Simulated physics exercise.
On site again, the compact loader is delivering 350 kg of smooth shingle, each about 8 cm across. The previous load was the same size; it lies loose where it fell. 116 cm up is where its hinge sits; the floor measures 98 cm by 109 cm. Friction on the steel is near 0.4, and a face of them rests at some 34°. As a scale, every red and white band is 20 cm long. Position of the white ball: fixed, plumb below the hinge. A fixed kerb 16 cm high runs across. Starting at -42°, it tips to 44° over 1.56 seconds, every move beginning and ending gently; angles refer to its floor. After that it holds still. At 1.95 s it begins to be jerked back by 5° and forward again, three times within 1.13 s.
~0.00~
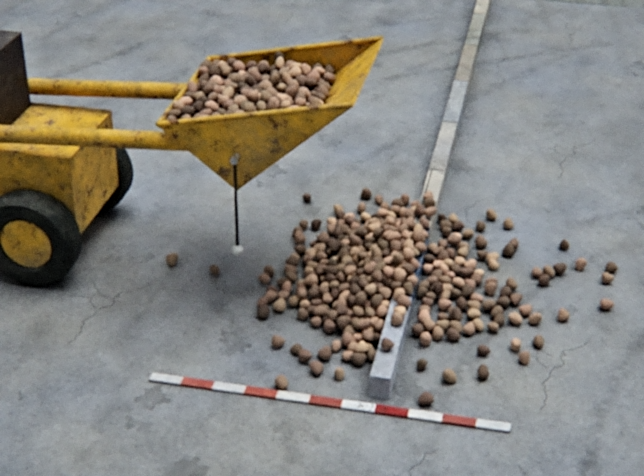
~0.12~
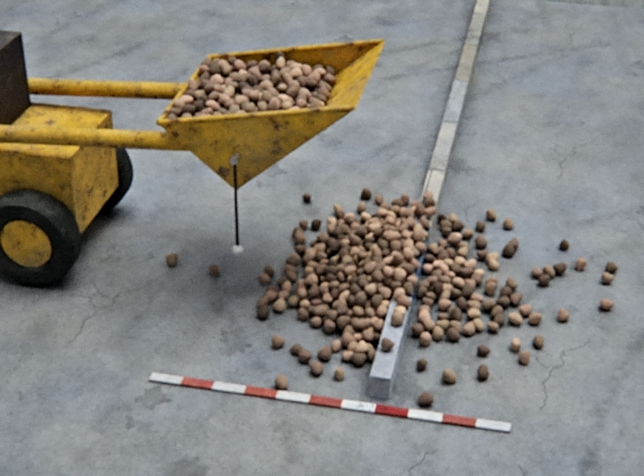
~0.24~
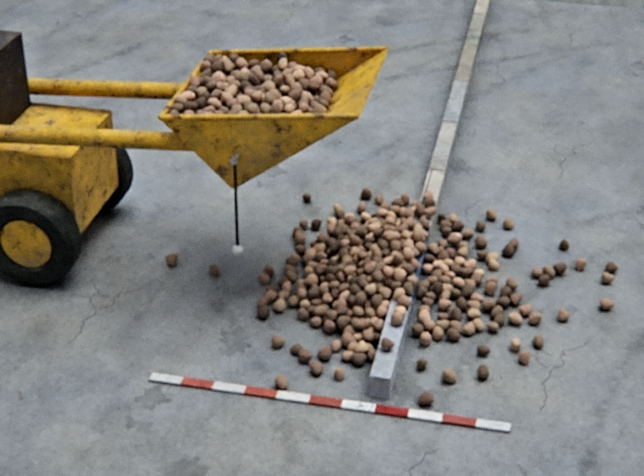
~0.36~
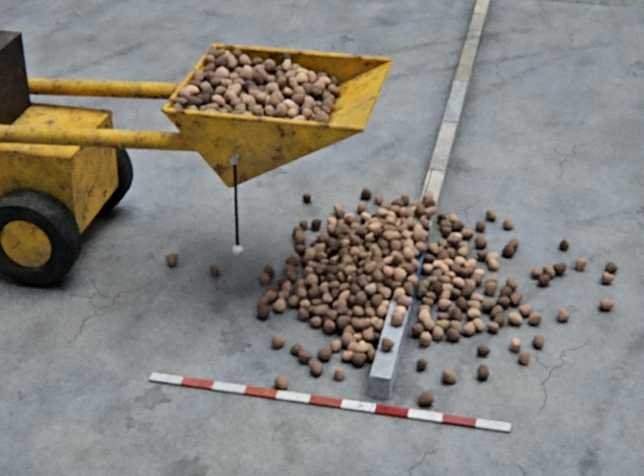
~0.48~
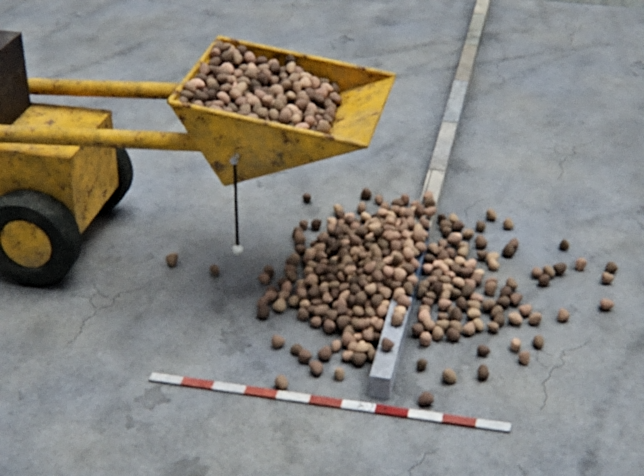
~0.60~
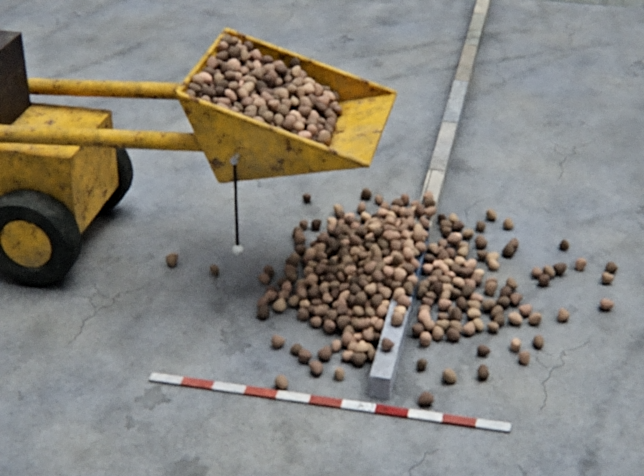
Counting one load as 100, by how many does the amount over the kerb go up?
By about 26 out of 100.
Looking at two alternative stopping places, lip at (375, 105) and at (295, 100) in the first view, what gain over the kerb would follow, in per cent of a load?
The first would add some 45 per cent and the second some 0 per cent.
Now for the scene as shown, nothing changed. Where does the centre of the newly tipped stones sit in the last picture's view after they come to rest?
I'd put their centre close to (366, 260).
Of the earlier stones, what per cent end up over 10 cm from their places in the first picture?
15 per cent.
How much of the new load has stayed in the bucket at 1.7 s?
35 %.
After 1.2 s the floor is at 31°; in per cent of one load, 100 in the bucket, 78 on this side of the kerb, 22 over the kerb; the foremost stones are at (593, 277).
After 1.7 s the floor is at 44°; in per cent of one load, 33 in the bucket, 143 on this side of the kerb, 24 over the kerb; the foremost stones are at (593, 277).
After 3.5 s the floor is at 44°; in per cent of one load, 0 in the bucket, 153 on this side of the kerb, 47 over the kerb; the foremost stones are at (595, 275).
After 6.2 s the floor is at 44°; in per cent of one load, 0 in the bucket, 153 on this side of the kerb, 47 over the kerb; the foremost stones are at (595, 275). Net gain over the kerb, 26.
